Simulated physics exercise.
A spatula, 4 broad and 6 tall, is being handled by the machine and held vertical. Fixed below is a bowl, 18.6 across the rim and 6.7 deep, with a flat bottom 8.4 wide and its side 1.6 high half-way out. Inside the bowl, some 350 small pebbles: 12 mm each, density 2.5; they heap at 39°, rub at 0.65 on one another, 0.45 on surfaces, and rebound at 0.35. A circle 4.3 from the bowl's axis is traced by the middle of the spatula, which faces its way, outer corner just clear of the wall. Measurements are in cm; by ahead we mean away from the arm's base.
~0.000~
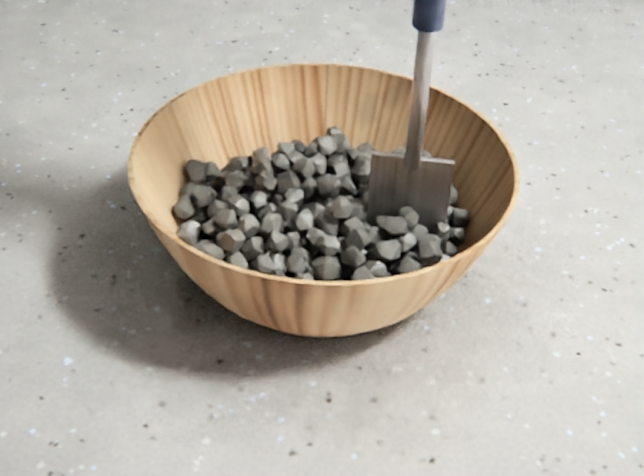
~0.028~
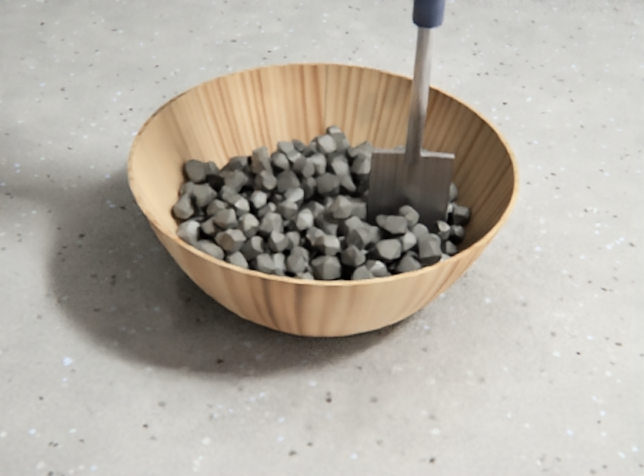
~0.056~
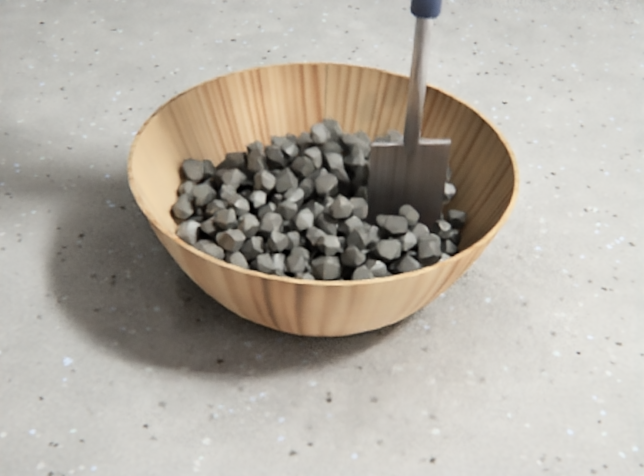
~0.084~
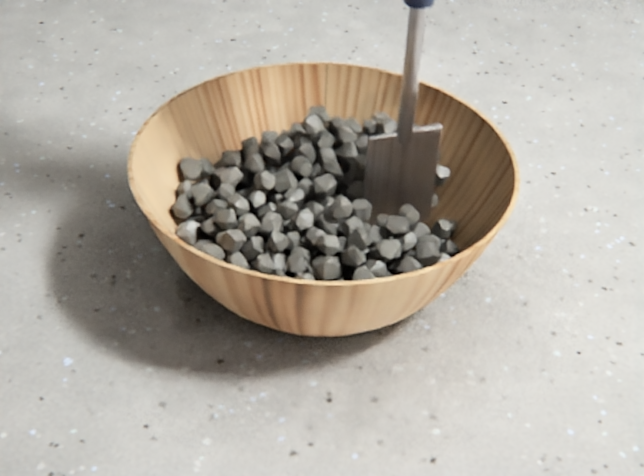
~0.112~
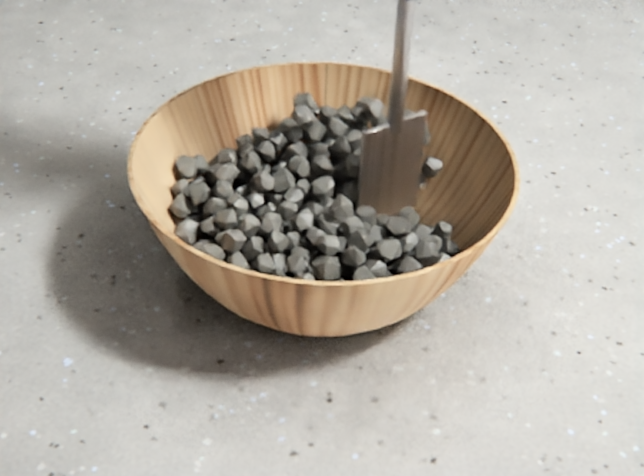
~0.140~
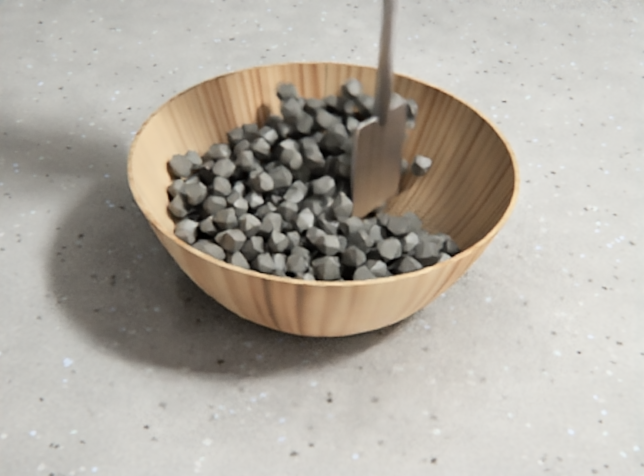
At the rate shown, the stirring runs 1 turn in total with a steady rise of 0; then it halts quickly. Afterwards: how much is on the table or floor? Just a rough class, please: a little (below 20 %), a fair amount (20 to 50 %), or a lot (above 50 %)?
A little.
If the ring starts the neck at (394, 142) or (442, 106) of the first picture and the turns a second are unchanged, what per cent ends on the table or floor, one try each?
I'd put it at around 5 and 10 percent.
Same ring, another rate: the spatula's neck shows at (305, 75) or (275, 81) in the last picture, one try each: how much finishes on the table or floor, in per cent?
It comes to close to 35 per cent and close to 45 per cent.
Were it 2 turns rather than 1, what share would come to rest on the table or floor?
Roughly 30 percent would end up there.
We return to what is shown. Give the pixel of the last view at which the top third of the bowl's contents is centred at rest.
(413, 149).
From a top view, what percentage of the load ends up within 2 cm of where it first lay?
I'd put it at about 5 in a hundred.
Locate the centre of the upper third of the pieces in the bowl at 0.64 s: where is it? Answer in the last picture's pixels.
Near (425, 219).
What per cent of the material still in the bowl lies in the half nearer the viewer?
About 30 %.
After 0.39 s, 174° round, highest piece 9 above the table; 352 in the bowl, 1 on the table or floor, 1 in flight or on the tool.
After 0.64 s, 292° round, highest piece 9 above the table; 317 in the bowl, 29 on the table or floor, 8 in flight or on the tool.
After 0.97 s, 0° round, highest piece 8 above the table; 304 in the bowl, 49 on the table or floor, 1 in flight or on the tool.
After 1.67 s, 0° round, highest piece 8 above the table; 304 in the bowl, 50 on the table or floor.
In the end, 304 in the bowl, 50 on the table or floor. That is 14 % on the table or floor.
